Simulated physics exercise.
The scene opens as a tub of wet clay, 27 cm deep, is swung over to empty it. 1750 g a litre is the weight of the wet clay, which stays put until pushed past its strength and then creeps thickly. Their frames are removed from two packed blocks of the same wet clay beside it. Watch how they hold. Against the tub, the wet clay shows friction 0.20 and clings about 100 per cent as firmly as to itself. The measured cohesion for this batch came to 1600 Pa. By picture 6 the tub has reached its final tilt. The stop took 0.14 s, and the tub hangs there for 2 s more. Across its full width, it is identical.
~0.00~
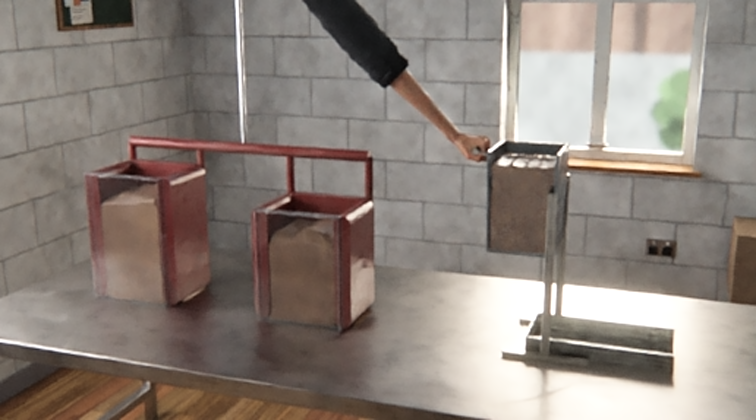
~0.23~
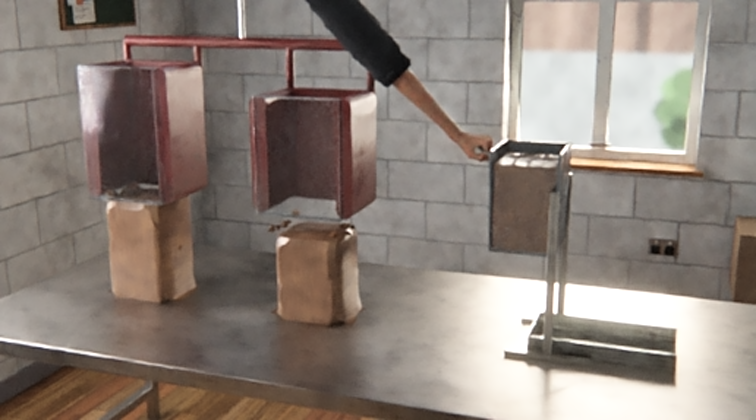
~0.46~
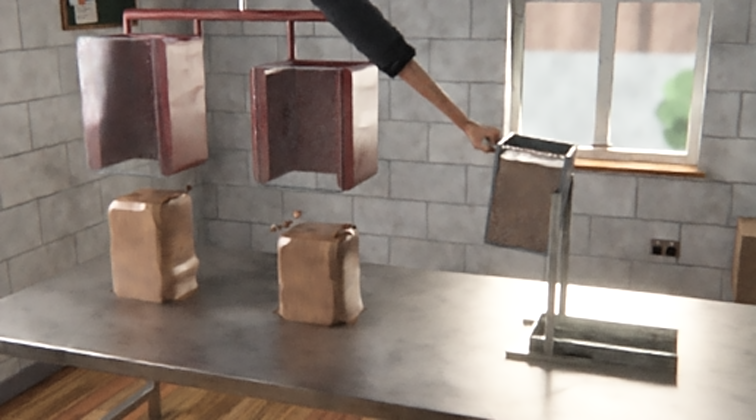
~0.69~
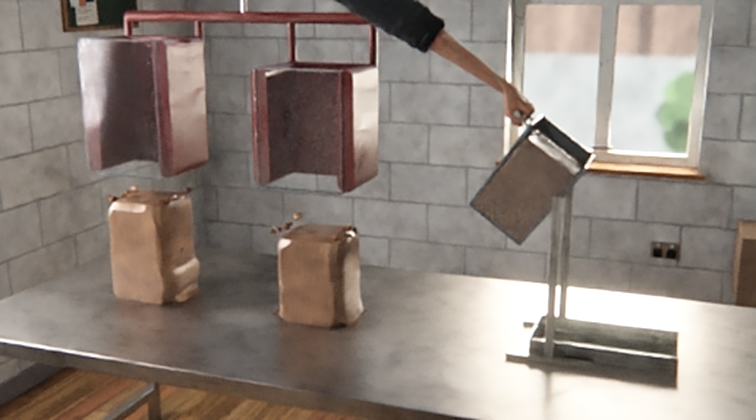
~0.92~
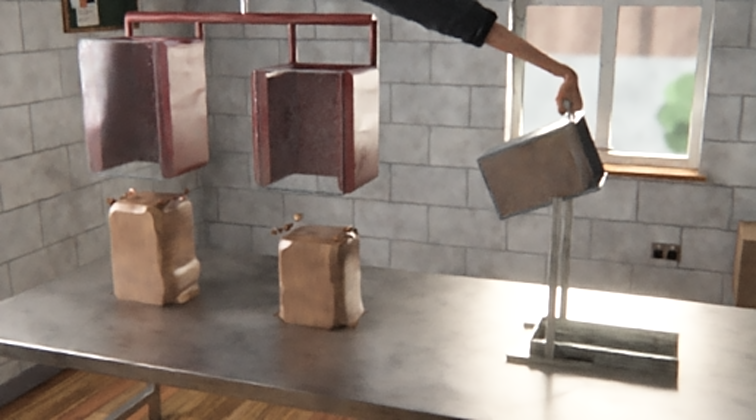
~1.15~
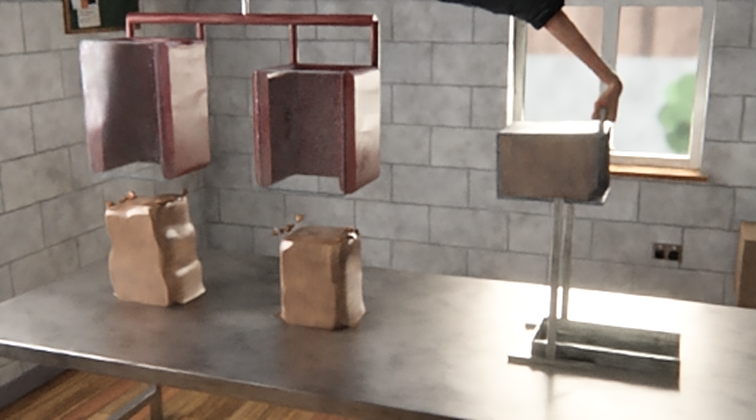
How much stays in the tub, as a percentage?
100 %.
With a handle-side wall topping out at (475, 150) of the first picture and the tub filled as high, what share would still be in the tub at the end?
About 100 % stays in the tub.
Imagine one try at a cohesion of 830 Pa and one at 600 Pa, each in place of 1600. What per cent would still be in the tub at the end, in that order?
In that order: 100 %, 100 %.
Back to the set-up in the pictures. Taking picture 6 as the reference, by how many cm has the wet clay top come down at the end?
About 0 cm.
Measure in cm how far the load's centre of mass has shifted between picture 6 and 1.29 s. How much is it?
Looks like around 0 cm to me.
By 1.29 s, the tub is at 88 degrees and holds 100 %.
By 1.46 s, the tub is at 88 degrees and holds 100 %.
By 1.63 s, the tub is at 88 degrees and holds 100 %.
By 1.80 s, the tub is at 88 degrees and holds 100 %.
By 3.15 s, at the end, the tub is at 88 degrees and holds 100 %.
